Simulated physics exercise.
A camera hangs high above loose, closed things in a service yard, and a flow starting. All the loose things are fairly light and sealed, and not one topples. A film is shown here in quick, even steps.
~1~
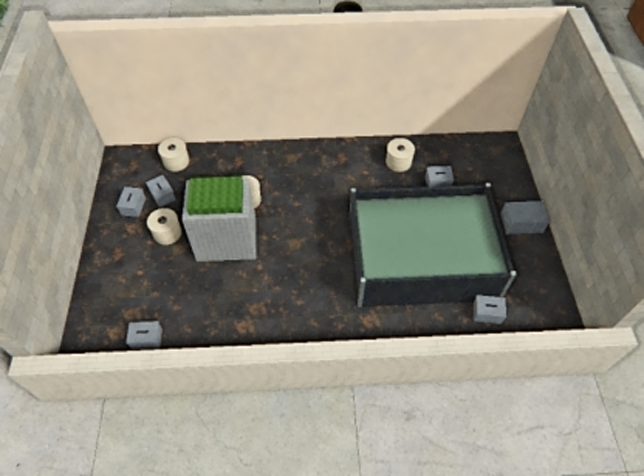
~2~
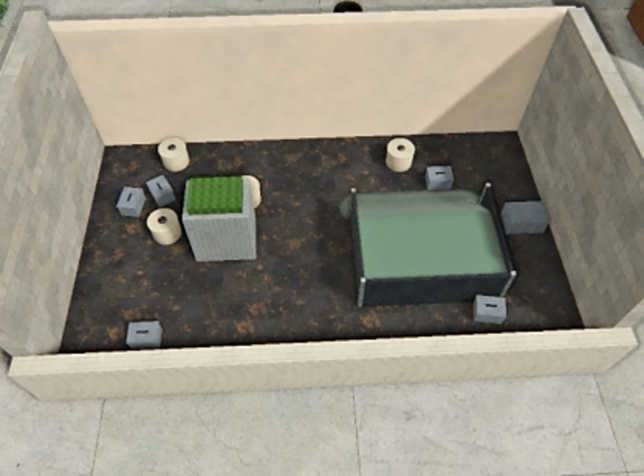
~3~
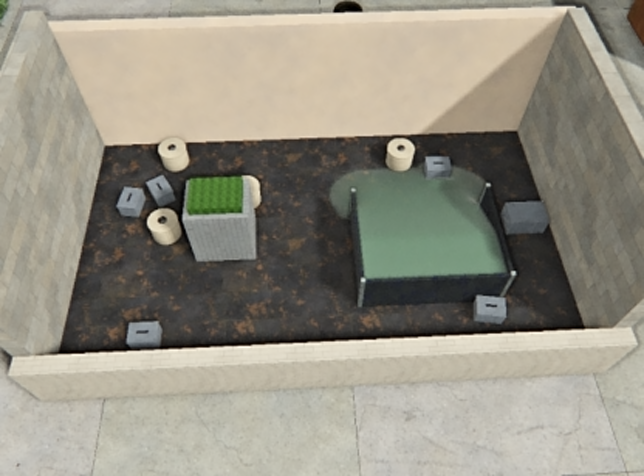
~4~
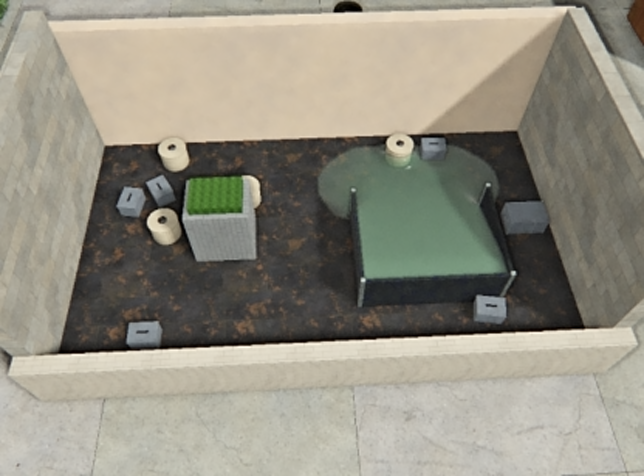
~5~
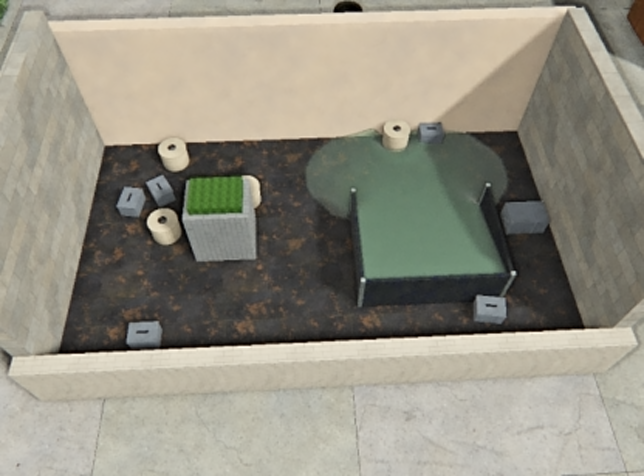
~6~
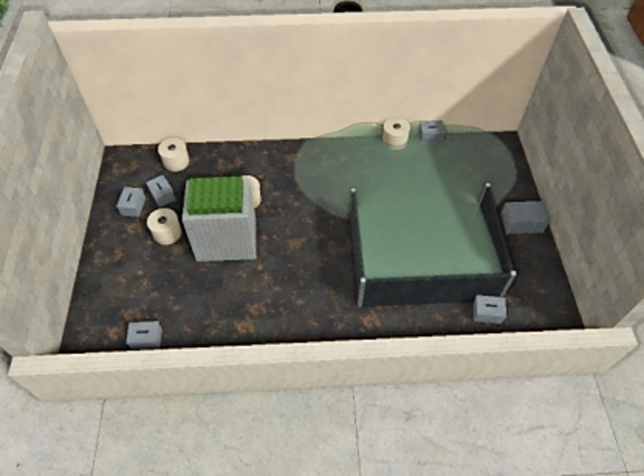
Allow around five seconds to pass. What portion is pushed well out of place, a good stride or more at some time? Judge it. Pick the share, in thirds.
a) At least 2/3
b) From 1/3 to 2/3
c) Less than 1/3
Option a: At least 2/3.
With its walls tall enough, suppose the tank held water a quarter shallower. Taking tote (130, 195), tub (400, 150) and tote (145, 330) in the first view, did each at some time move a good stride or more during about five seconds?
Going through them in turn, I'd say got there, then got there, then never got there.
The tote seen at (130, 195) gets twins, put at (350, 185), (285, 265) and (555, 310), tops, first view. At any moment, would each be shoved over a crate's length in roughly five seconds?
Shoved clear, stays put, stays put.
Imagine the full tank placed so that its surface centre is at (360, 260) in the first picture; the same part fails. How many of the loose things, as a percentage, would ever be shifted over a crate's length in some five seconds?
Close to 100 in a hundred.
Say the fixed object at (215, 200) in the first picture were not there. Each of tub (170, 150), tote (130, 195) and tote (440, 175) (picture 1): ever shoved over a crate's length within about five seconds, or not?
In sequence: Covered the distance, covered the distance, covered the distance.
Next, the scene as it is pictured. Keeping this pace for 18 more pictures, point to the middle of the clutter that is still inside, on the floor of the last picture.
(262, 252).
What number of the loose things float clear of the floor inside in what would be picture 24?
Tally: 4.
A moment on, 1 of 10 are well off their spots; 2 afloat.
Next, 1 of 10 are well off their spots; 2 afloat.
Later, 7 of 10 are well off their spots; 4 afloat.
In the end, 8 of 10 are well off their spots, and 8 have been at some point; 6 afloat.
